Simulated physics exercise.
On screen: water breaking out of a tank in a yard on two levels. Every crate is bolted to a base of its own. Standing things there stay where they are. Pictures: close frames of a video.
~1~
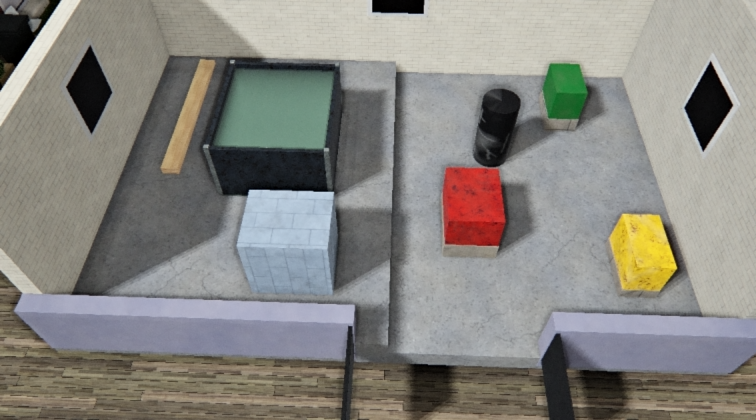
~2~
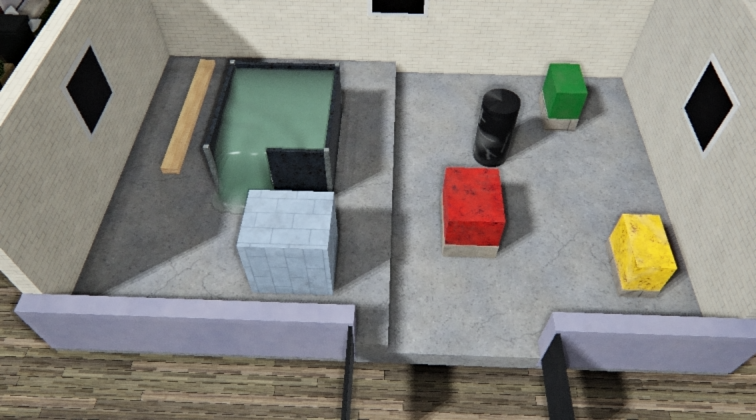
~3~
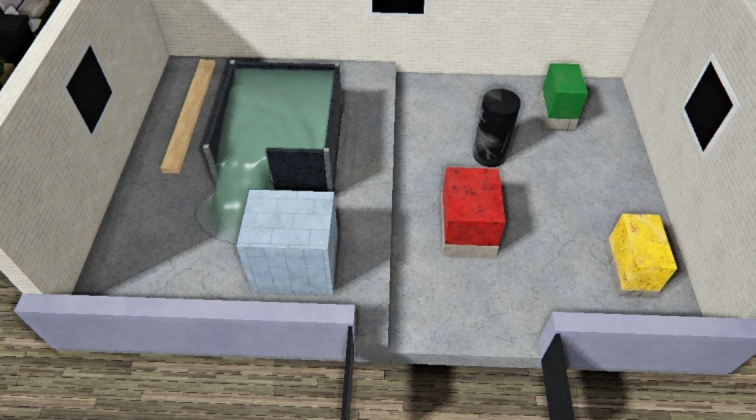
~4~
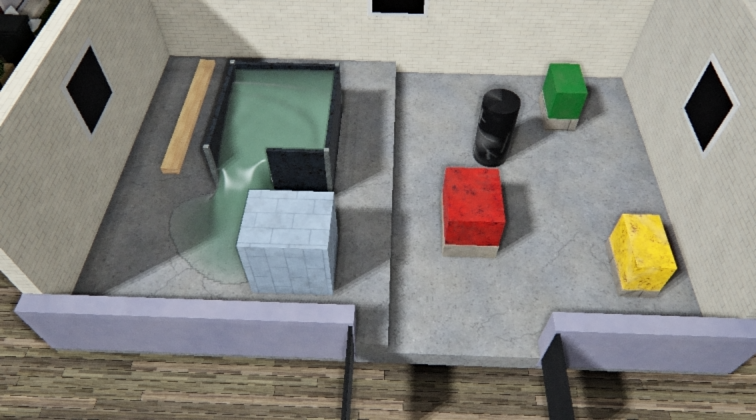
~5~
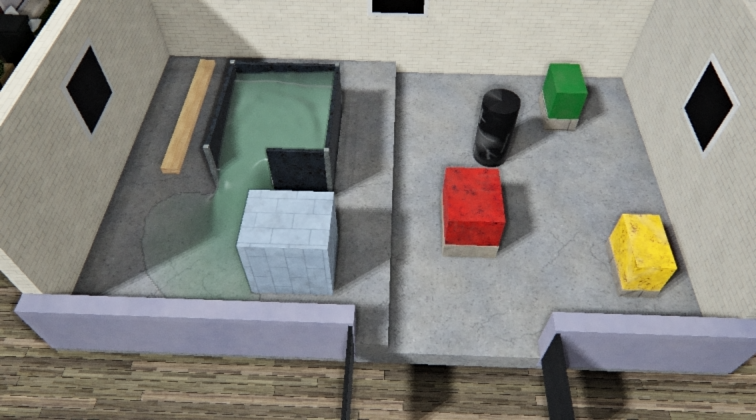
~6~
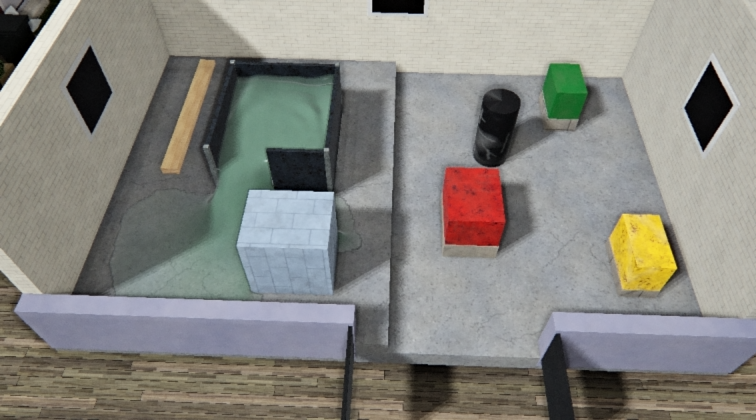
Greenish water breaks out of a dark-framed open tank at the upper left of a grey, two-level walled yard, seen from high above by a still camera. A pale blue tiled block sits before the tank and a wooden plank beside it, with red, yellow and green blocks and a black cylinder on the right. The water pours through a front gap, spreading forward and leftward around the pale block.
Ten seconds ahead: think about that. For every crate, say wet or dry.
One by one: The yellow crate is missed by the water; the green crate is missed by the water; the red crate is missed by the water.
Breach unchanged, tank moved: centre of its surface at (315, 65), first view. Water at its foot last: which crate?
It is the green one.
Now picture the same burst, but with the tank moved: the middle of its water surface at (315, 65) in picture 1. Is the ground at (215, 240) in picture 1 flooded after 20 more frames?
Answer for that point: Inundated.
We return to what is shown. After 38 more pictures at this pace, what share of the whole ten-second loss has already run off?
By my reckoning, 70 %.
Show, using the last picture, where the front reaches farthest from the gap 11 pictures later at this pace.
Close to (520, 339).
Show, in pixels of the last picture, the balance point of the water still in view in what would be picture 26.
I'd point to (255, 201).
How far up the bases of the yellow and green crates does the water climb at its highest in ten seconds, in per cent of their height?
About 50 % and 40 %.
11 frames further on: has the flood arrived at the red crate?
Red: Already wet.
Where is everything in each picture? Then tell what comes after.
In the first frame, the open tank at (277, 108) is whole and still.
In the second frame, water pours out at (246, 178) and has run to (216, 196).
In the third frame, the front is at a hidden place, out from the gap at (247, 180).
In the fourth frame, the front is at (239, 279), out from the gap at (247, 181).
In the fifth frame, the front is at a hidden place, out from the gap at (247, 181).
In the sixth frame, the front is at a hidden place, out from the gap at (247, 180).
A moment on, water covers 20 % of the floor; the yellow crate not reached, the green crate not reached, the red crate water round its plinth.
Next, water covers 30 % of the floor; the yellow crate not reached, the green crate not reached, the red crate water round its plinth.
Then, water covers 55 % of the floor; the yellow crate water round its plinth, the green crate not reached, the red crate water round its plinth.
Later, water covers 75 % of the floor; the yellow crate water round its plinth, the green crate not reached, the red crate water round its plinth.
In the end, water covers 95 % of the floor; the yellow crate stayed above the water, the green crate stayed above the water, the red crate stayed above the water.
